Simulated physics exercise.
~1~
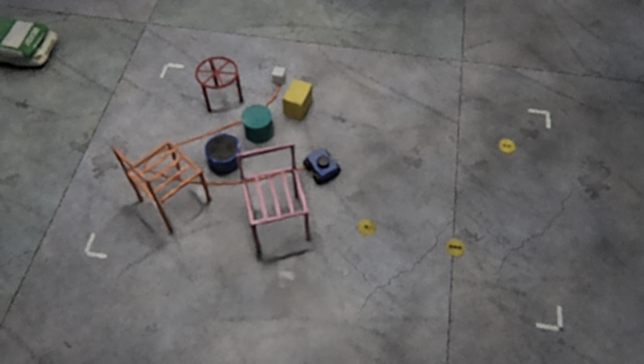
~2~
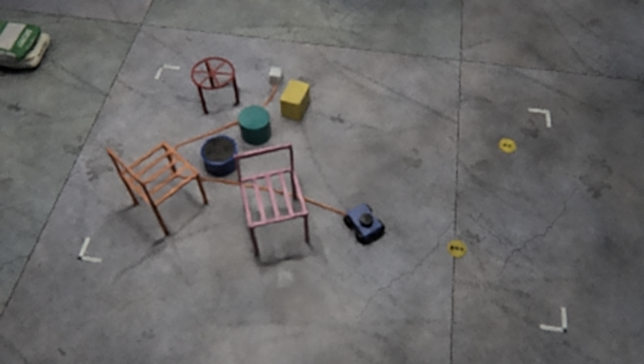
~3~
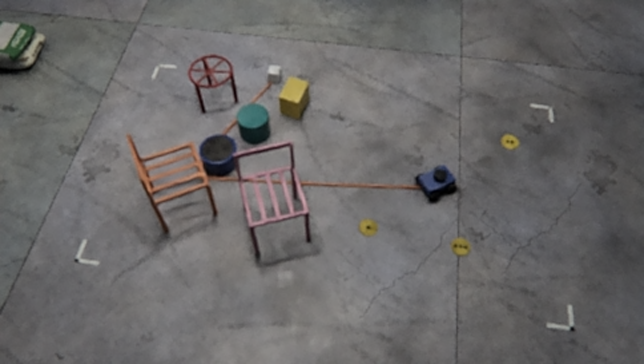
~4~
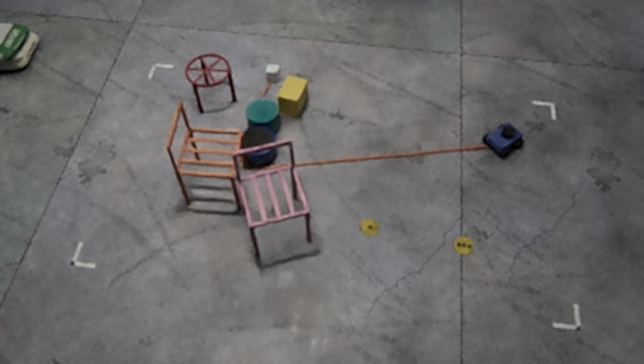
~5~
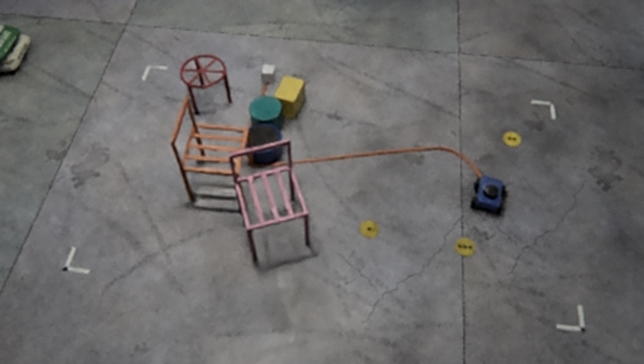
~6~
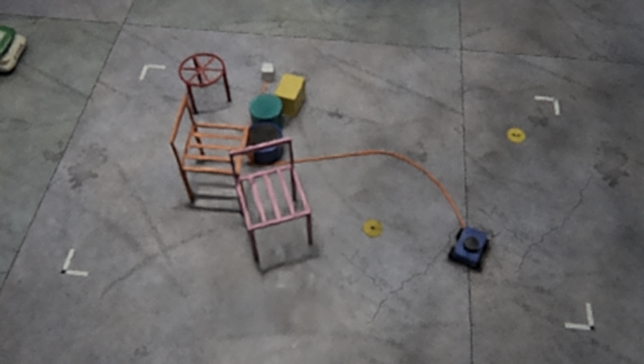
A small blue cart trailing an orange lead sits on a grey concrete floor seen from high above, beside a teal bucket, a dark blue pot, a yellow crate, a red stool, an orange chair and a pink chair. It drives right and down past the pink chair, then turns up and to the right, drawing the lead straight. The orange chair swings and slides right, and the pot and bucket shift right until they bunch together. The cart then heads down and slightly left, the lead curving slack behind it, and the chairs, pot and bucket stay upright.
